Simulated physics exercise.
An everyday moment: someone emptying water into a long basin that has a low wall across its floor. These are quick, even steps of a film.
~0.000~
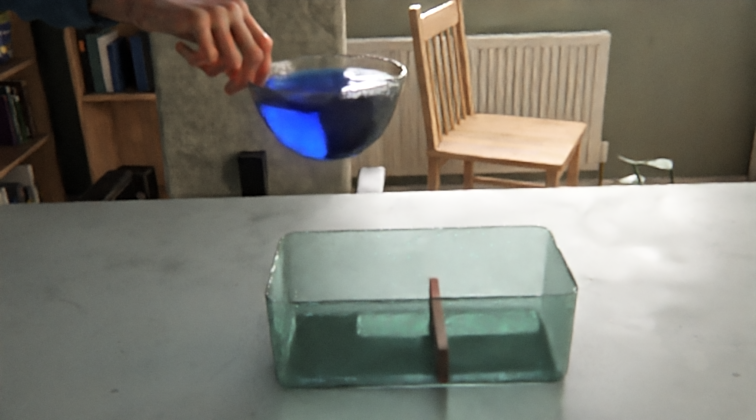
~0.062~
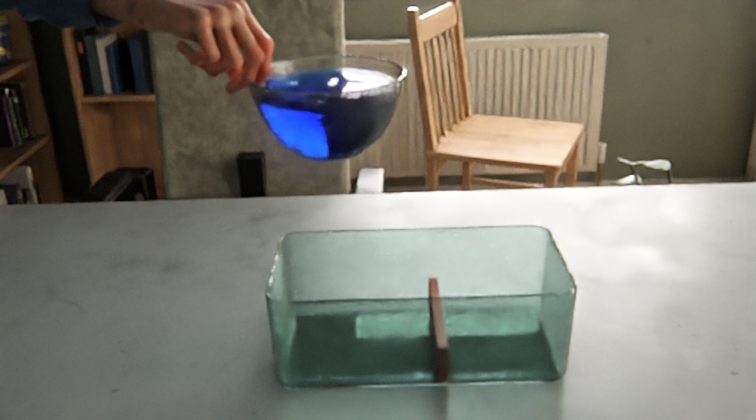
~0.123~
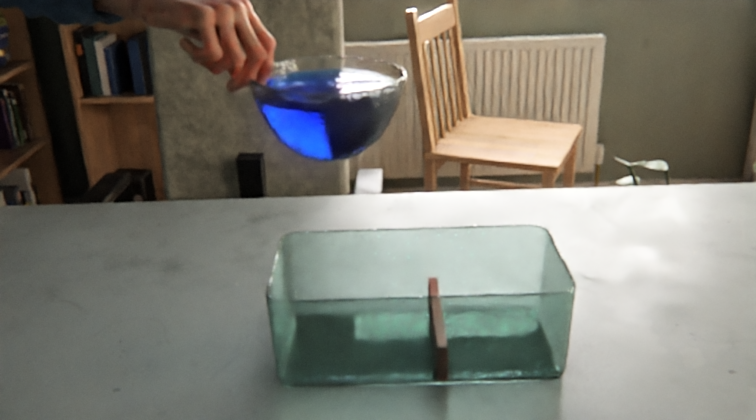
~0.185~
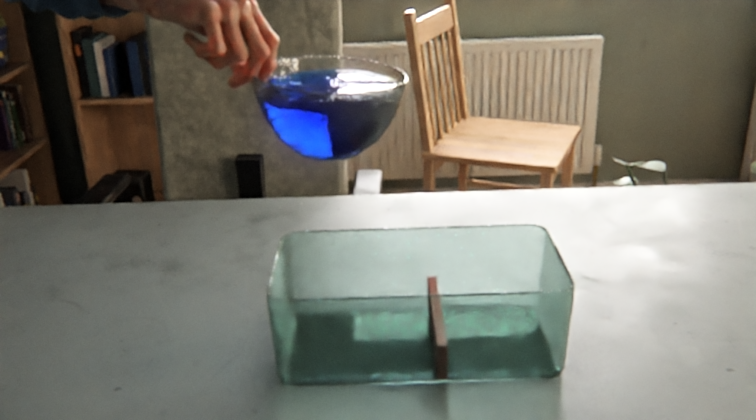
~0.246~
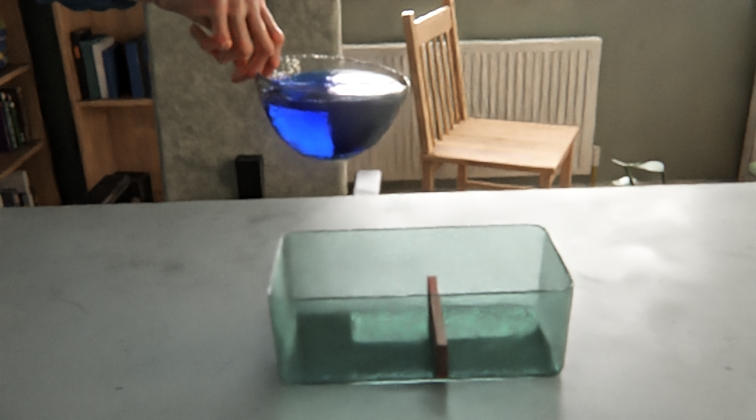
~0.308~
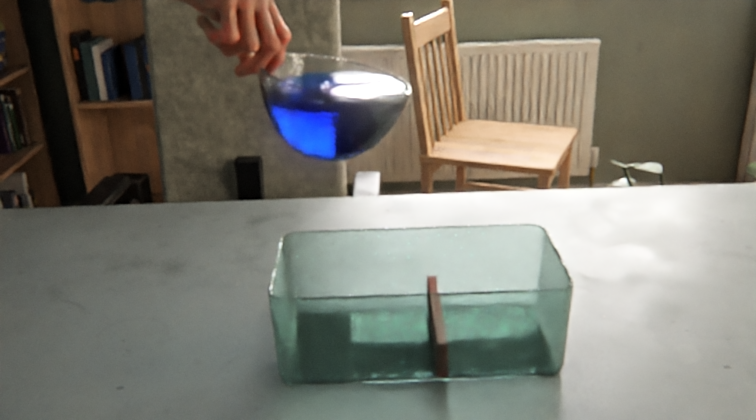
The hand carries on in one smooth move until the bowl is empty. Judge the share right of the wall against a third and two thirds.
In the end over two thirds is right of the wall.
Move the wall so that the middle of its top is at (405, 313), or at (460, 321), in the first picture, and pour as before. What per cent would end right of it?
Roughly 95 per cent, and 60 per cent.
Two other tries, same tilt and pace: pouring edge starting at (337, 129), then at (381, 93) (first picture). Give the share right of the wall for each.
First some 5, then 70 per cent.
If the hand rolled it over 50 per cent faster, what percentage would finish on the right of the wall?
Roughly 80 in a hundred.
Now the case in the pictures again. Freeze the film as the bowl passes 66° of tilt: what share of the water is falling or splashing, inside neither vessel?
Near 35 %.
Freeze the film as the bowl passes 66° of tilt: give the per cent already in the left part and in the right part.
The left part 0 per cent, the right part 20.
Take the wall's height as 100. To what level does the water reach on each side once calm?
Left about 10, right about 70.
A moment on, the bowl is tipped part way and 41 per cent is still to pour, 1 is left of the wall and 22 right of it.
Next, the bowl is tipped right over and 0 per cent is still to pour, 9 is left of the wall and 84 right of it.
Then the bowl is tipped right over and 0 per cent is still to pour, 15 is left of the wall and 84 right of it.
Later the bowl is tipped right over and 0 per cent is still to pour, 15 is left of the wall and 84 right of it.
At rest 15 per cent lies left of the wall, 84 right of it and 1 outside.
